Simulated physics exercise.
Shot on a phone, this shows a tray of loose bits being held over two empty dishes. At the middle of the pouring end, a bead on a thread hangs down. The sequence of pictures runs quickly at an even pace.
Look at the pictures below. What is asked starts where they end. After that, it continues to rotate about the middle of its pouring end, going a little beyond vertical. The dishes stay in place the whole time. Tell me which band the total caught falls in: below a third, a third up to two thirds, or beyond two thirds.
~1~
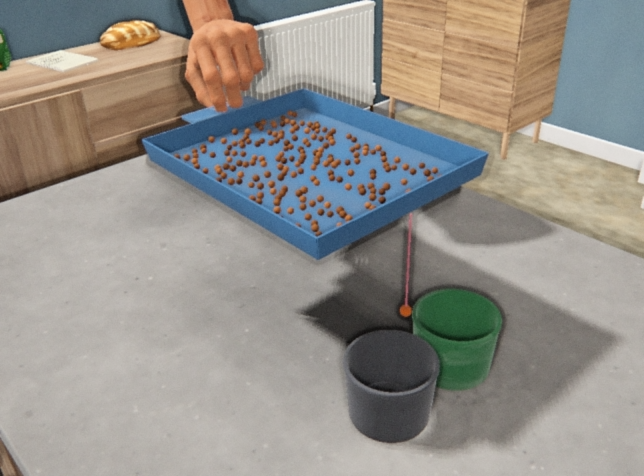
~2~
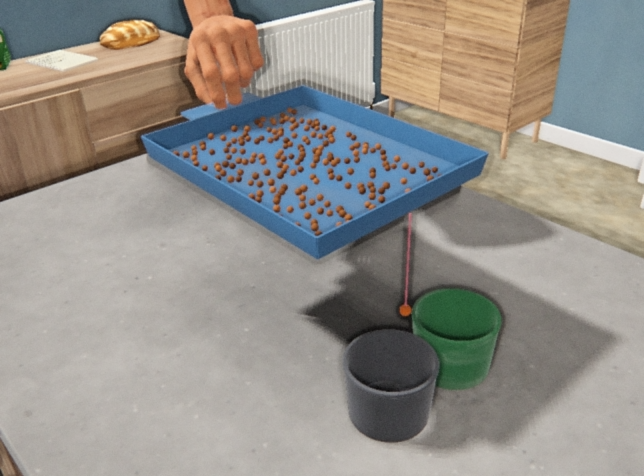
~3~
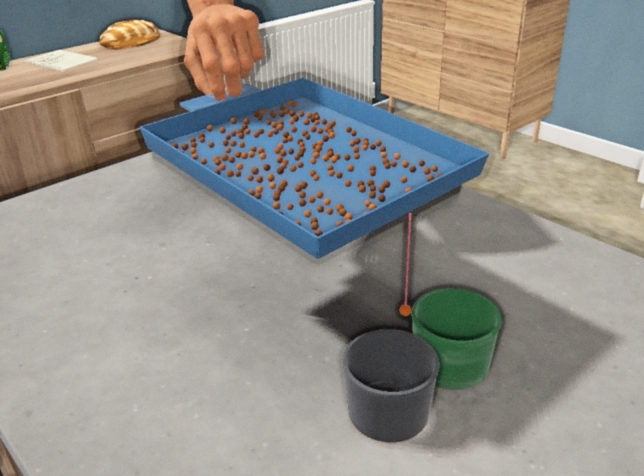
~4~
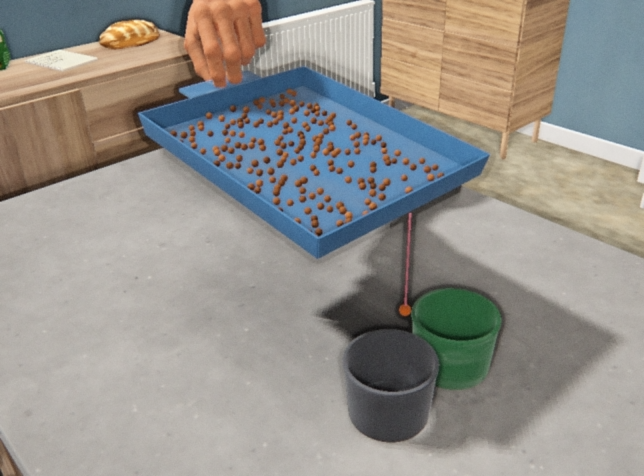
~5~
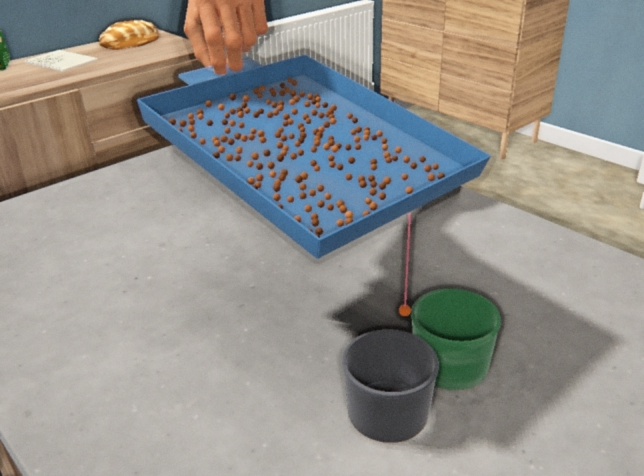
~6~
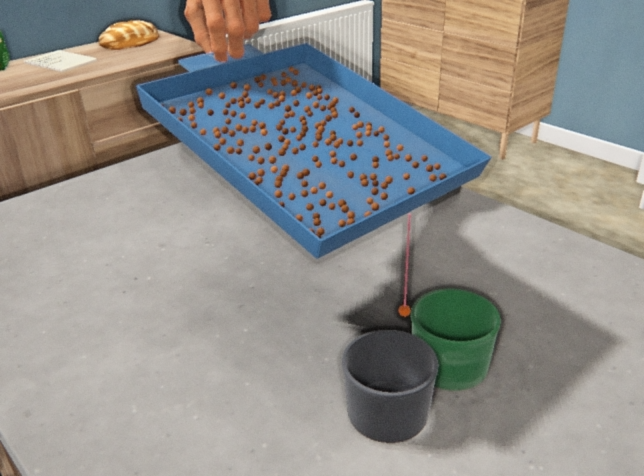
It falls from a third up to two thirds.
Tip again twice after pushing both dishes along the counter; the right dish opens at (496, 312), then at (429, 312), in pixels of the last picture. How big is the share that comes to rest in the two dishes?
80% for the first placement, 10% for the second.
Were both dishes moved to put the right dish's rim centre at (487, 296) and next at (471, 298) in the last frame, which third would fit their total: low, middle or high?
In order of the places: One to two thirds, then between a third and two thirds.
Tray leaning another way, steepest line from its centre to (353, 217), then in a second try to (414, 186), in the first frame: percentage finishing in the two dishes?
Respectively close to 40 and 40 in a hundred.
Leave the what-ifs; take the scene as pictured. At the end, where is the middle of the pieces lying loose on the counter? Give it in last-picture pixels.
It's centred at about (496, 433).
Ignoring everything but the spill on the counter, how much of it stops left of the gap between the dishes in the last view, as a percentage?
Roughly 10 in a hundred.
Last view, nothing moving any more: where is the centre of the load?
It settles centred around (451, 387).
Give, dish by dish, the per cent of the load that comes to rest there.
The left dish holds 20 % and the right dish holds 30 %.
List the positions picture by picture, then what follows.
The first picture shows corners of the pouring end (317, 234) and (483, 153), level; middle of the load (298, 164), cereal balls; left dish (424, 406); right dish (488, 355); bead on its thread (406, 311).
The second picture shows corners of the pouring end (317, 234) and (483, 153), level; middle of the load (297, 162).
The third picture shows corners of the pouring end (318, 234) and (483, 153), tipped barely, level across its low end; middle of the load (297, 158).
The fourth picture shows corners of the pouring end (319, 234) and (484, 154), tipped a little, level across its low end; middle of the load (297, 151).
The fifth picture shows corners of the pouring end (320, 235) and (485, 155), tipped a little, level across its low end; middle of the load (298, 144).
The sixth picture shows corners of the pouring end (321, 236) and (486, 156), tipped a little, level across its low end; middle of the load (299, 138); left dish (423, 406); right dish (487, 355).
Just after the last frame, tray tipped steeply; almost all on the tray; just a few outside both.
A moment on, tray tipped right over; almost all on the tray; just a few outside both; just a few in the air.
Further on, tray tipped past a quarter turn; roughly a quarter in the left dish; roughly a third in the right dish; roughly half outside both.
When it is over, tray tipped past a quarter turn; roughly a quarter in the left dish; roughly a third in the right dish; roughly half outside both.
